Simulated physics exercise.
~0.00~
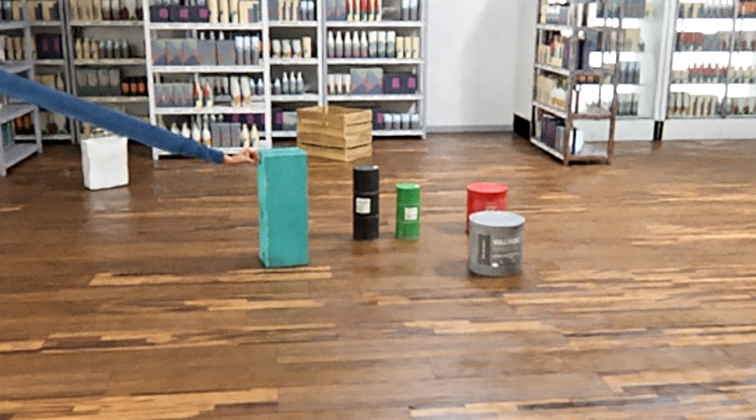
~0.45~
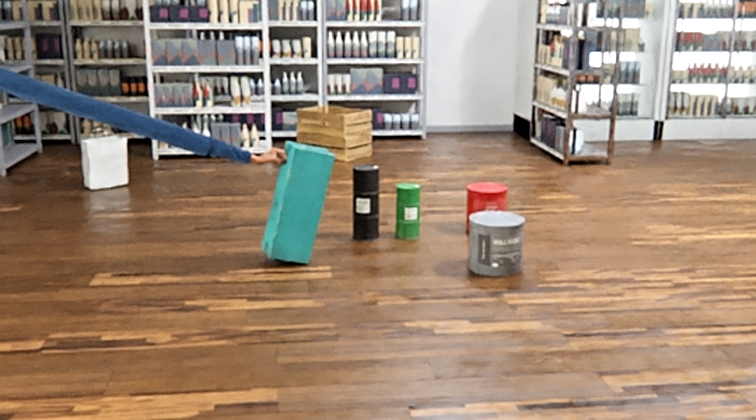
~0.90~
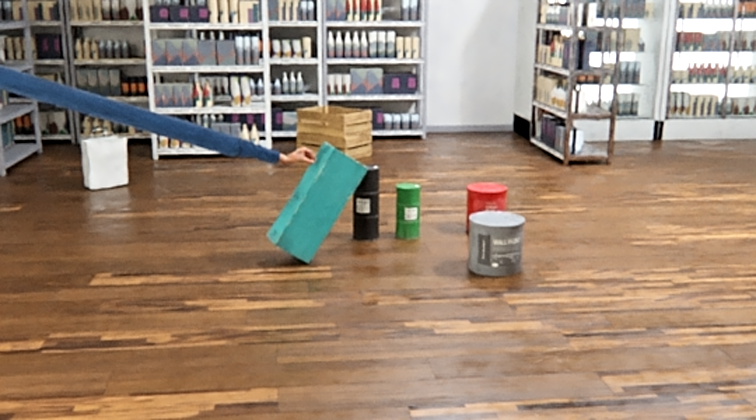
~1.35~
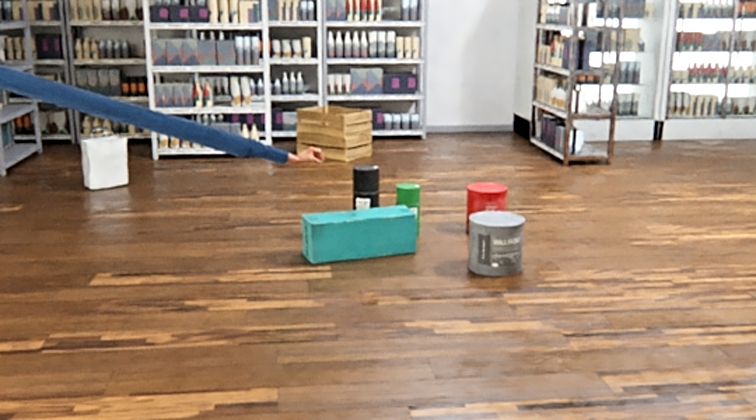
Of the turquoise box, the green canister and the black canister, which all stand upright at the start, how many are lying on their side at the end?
One of them is lying on its side at the end, the turquoise box.
At the start, a tall turquoise box stands upright on a wooden shop floor, with a hand on a long blue-sleeved arm touching its upper left side. To its right stand a black canister, a green canister, a red pail and a grey pail. The hand pushes the box to the right, and it begins to lean. It tilts further over its lower right edge as the arm follows. The box then topples onto its side, partly hiding the black and green canisters. It ends lying on the floor, while the canisters and pails remain standing where they were.
